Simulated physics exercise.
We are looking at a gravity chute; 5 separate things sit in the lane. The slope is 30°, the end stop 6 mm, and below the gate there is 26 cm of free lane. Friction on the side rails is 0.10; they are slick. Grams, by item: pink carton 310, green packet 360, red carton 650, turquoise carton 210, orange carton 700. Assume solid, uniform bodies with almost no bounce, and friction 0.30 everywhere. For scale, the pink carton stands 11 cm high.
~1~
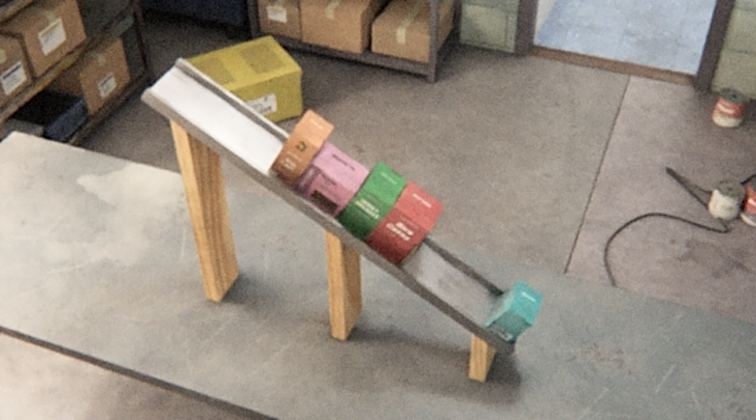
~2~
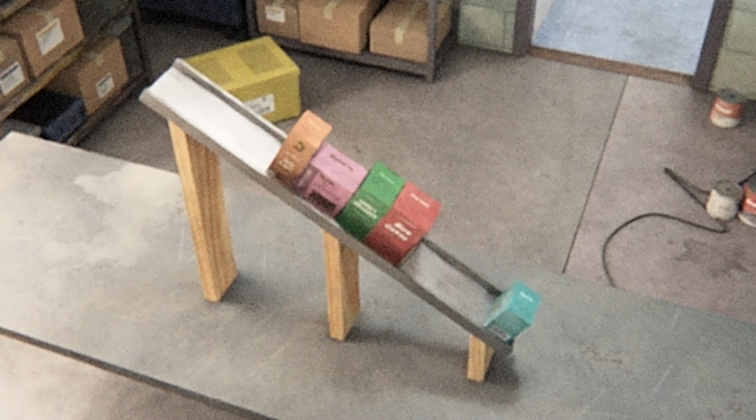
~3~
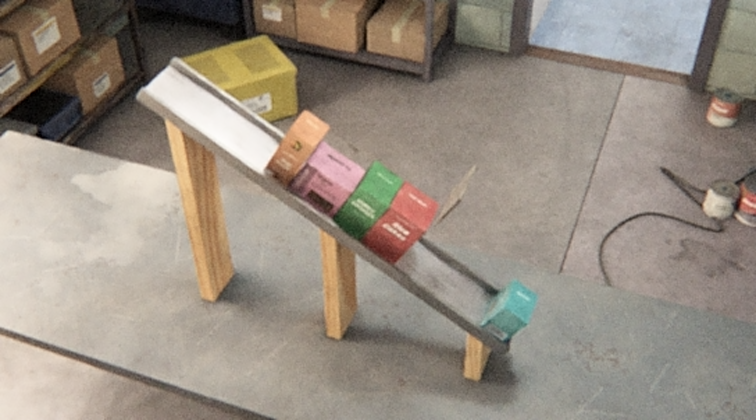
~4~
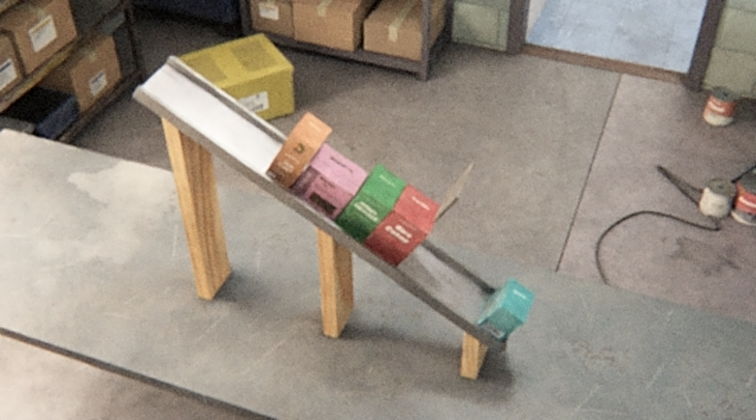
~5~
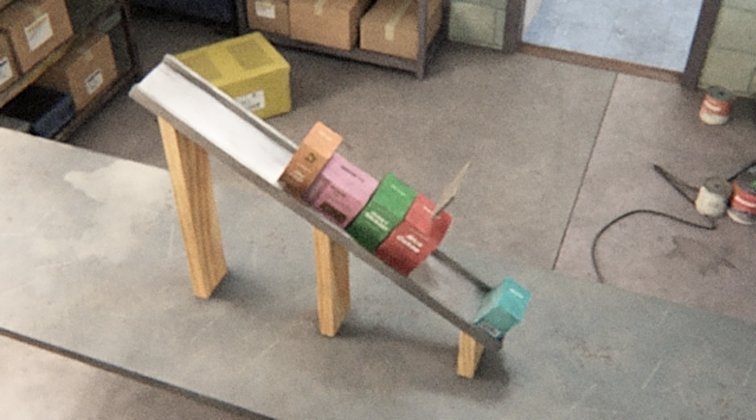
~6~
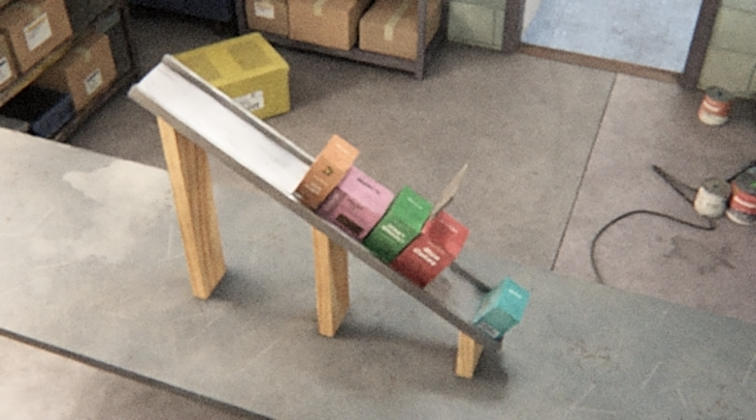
Four packages on a sloping metal chute slide down together toward a turquoise carton.
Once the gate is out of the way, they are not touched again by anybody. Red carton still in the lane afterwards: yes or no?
Yes.
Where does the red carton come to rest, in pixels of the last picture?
Close to (482, 284).
Then, 0.10 s on from there, leader 14 cm from the stop; red carton near (458, 269).
Then, 0.20 s on from there, leader 7 cm from the stop; red carton near (482, 283).
In the end, all 5 in the lane. In the last view, red carton near (482, 284).
